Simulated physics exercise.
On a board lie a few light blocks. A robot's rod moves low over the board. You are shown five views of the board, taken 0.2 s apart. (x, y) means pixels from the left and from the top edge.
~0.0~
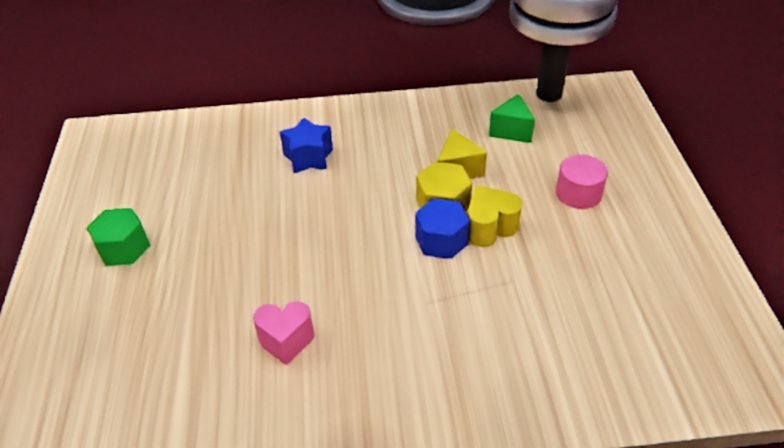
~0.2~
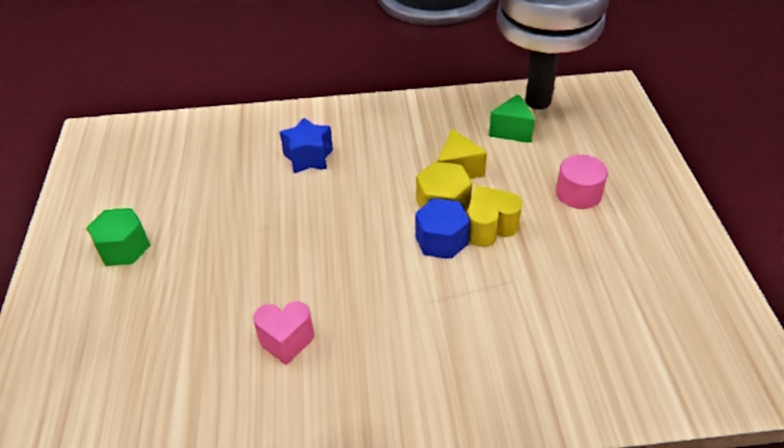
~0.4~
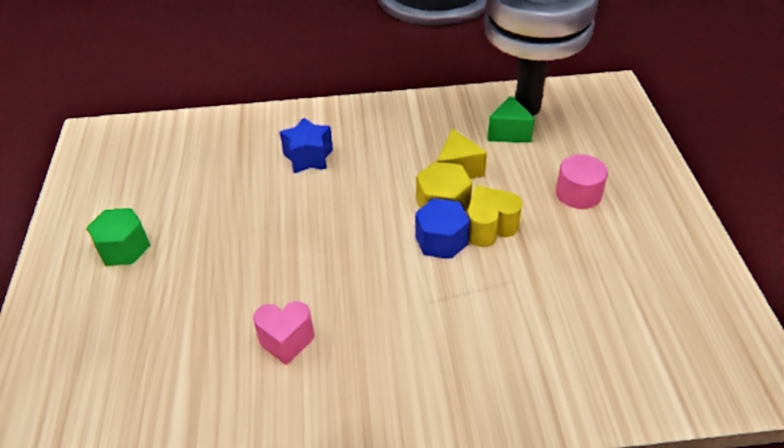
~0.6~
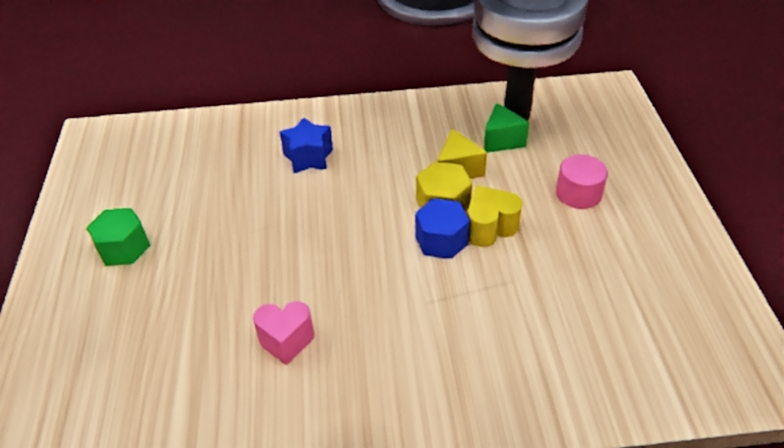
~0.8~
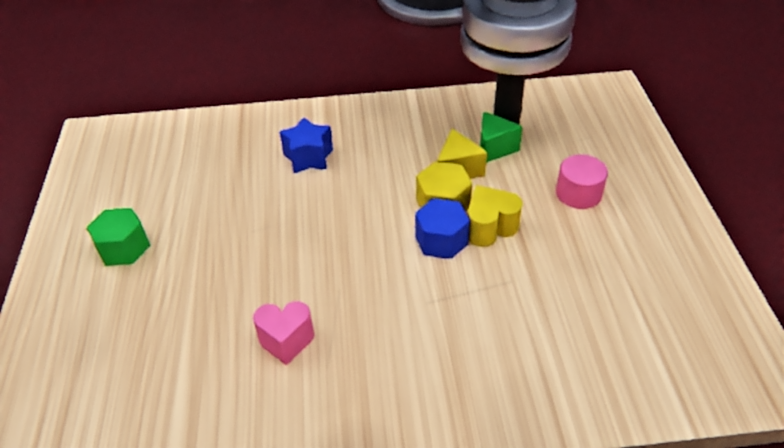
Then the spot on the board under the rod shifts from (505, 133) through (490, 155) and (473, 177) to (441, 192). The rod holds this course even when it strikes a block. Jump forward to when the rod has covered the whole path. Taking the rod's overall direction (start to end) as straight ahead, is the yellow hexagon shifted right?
Yes, I think so.
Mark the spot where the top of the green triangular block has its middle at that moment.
About (460, 187).
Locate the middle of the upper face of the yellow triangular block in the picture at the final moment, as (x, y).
By then it is at (418, 154).
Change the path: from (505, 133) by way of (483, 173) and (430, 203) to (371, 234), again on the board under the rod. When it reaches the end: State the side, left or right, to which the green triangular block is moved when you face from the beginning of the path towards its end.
The green triangular block goes left.
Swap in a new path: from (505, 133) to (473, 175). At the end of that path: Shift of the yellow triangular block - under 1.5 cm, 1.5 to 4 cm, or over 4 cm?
It gets moved 1.5 to 4 cm.
The first path, step by step. One third of the way, rod (491, 146); yellow triangular block (456, 151), turned 25° clockwise; green triangular block (487, 150), turned 20° anticlockwise.
Two thirds of the way, rod (473, 167); yellow hexagon (432, 184); yellow triangular block (439, 153), turned 40° clockwise; green triangular block (475, 174).
At the end, rod (442, 182); yellow hexagon (408, 191), turned 25° anticlockwise; yellow triangular block (418, 154), turned 70° clockwise; yellow heart-shaped block (497, 210), turned 20° anticlockwise; green triangular block (460, 187), turned 45° anticlockwise.
